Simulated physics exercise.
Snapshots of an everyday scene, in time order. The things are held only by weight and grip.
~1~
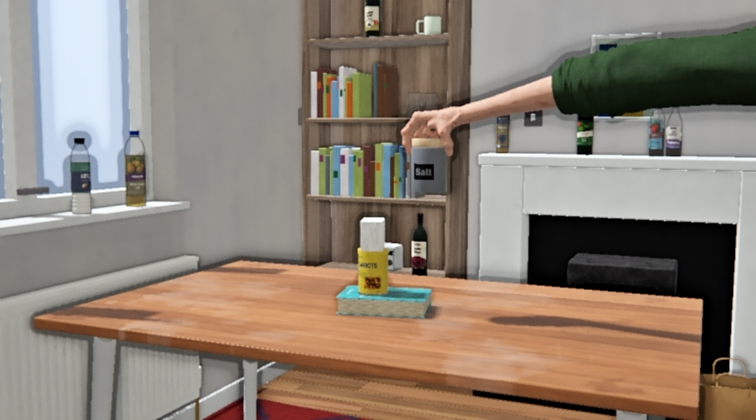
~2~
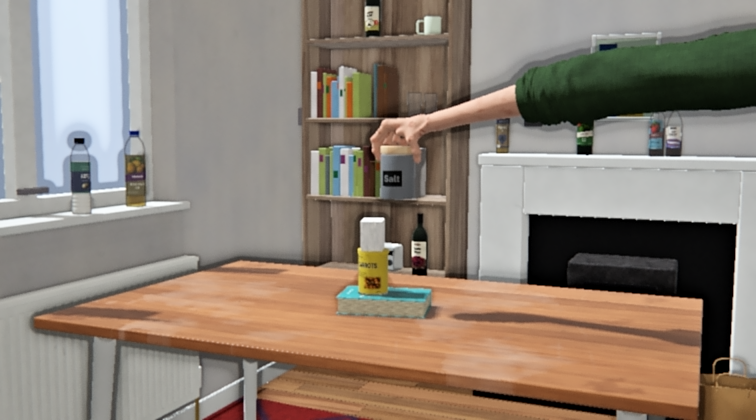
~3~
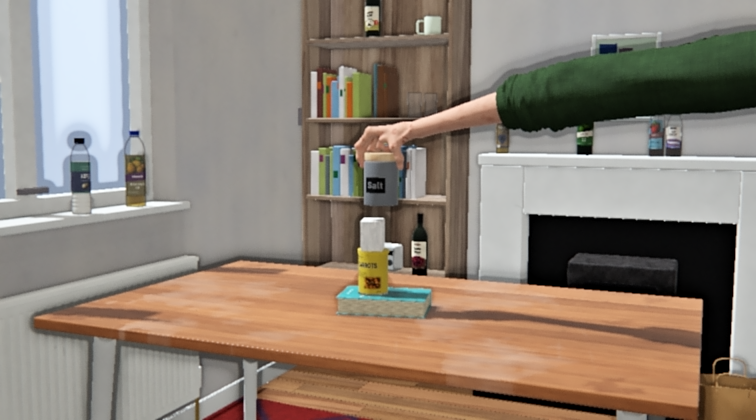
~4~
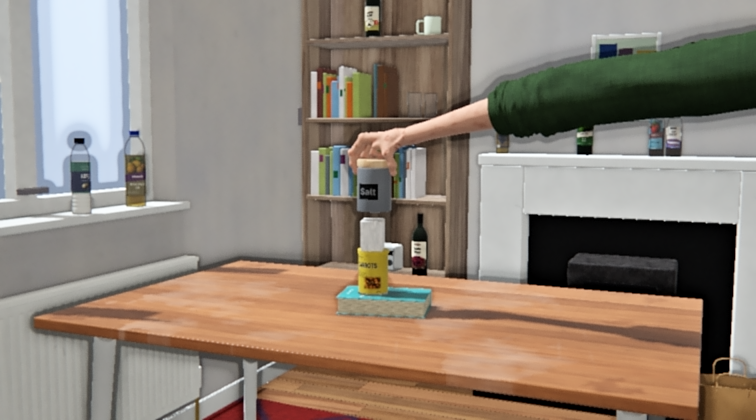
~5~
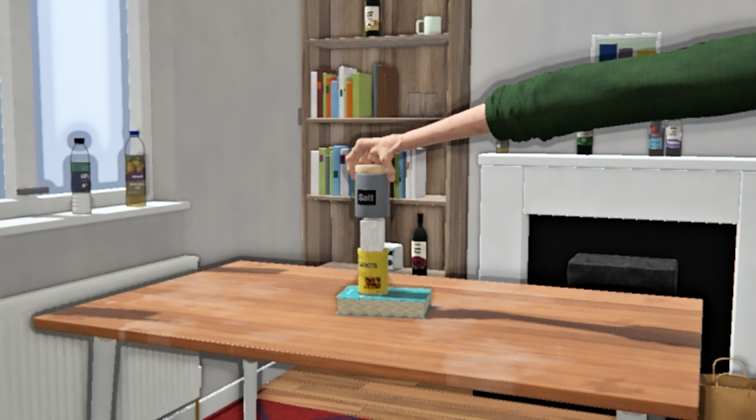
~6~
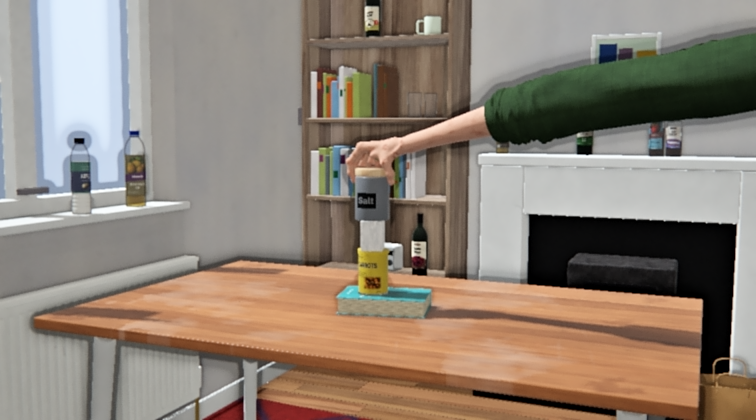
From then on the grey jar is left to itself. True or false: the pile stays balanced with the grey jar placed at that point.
True.
Then, 0.20 s on from there, no change.
Then, 0.70 s on from there, grey jar resting near (372, 195).
In the end, all 4 unmoved. At the end, from the last picture's camera, grey jar near (372, 195). The pile holds.
